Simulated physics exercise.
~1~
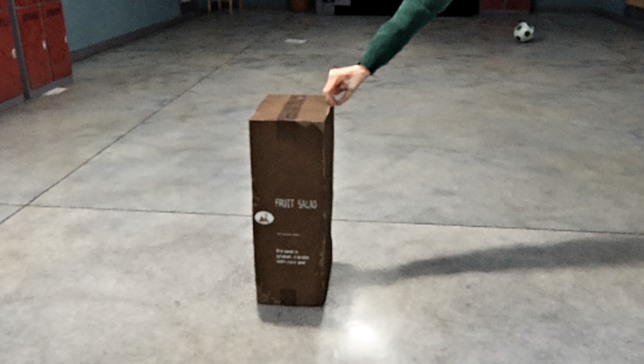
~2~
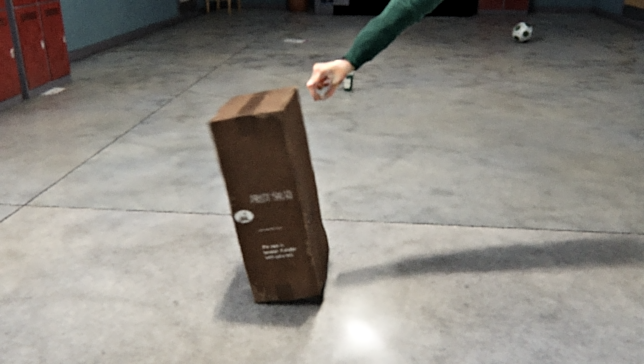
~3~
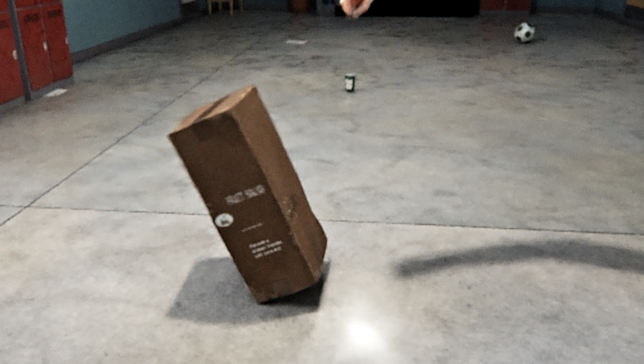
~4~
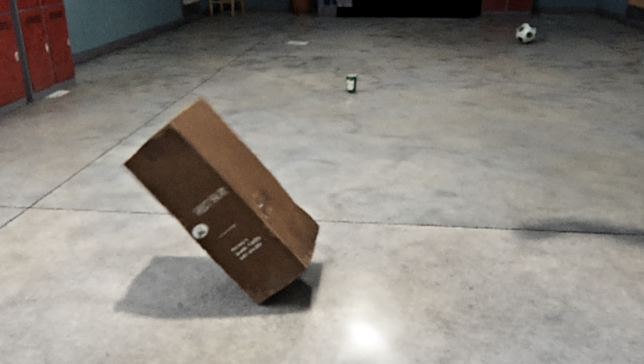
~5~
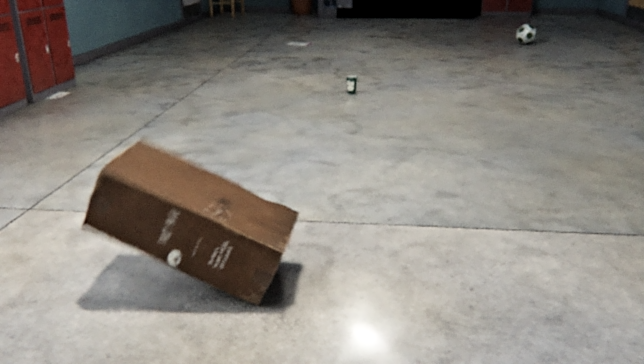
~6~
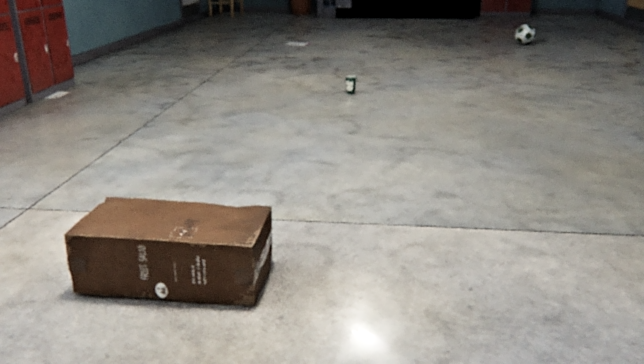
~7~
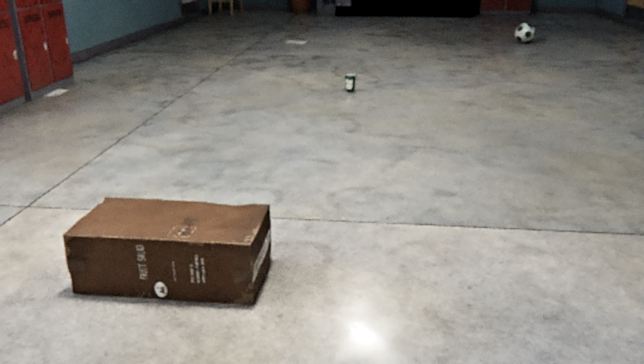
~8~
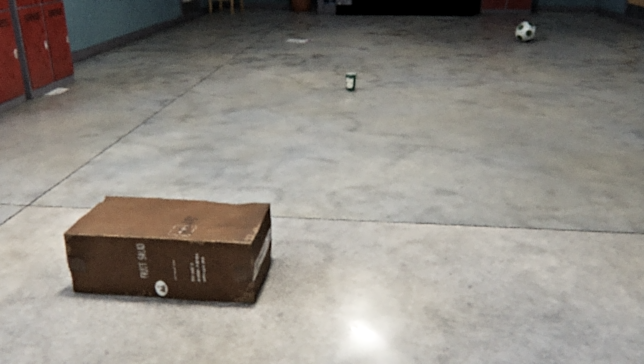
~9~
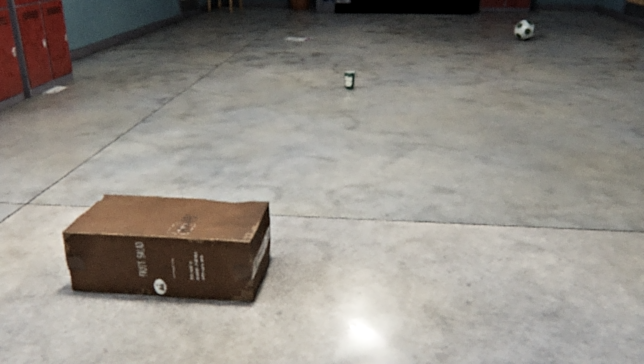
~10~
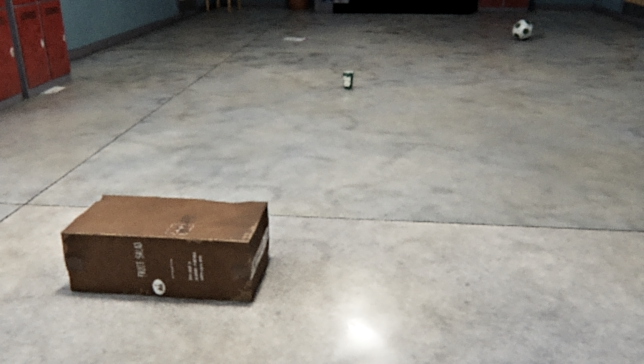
A tall brown box standing on a concrete floor tipped to the left as a hand in a green sleeve let go and drew back, then it toppled over and lay still on its side, with a small can and a soccer ball behind it.
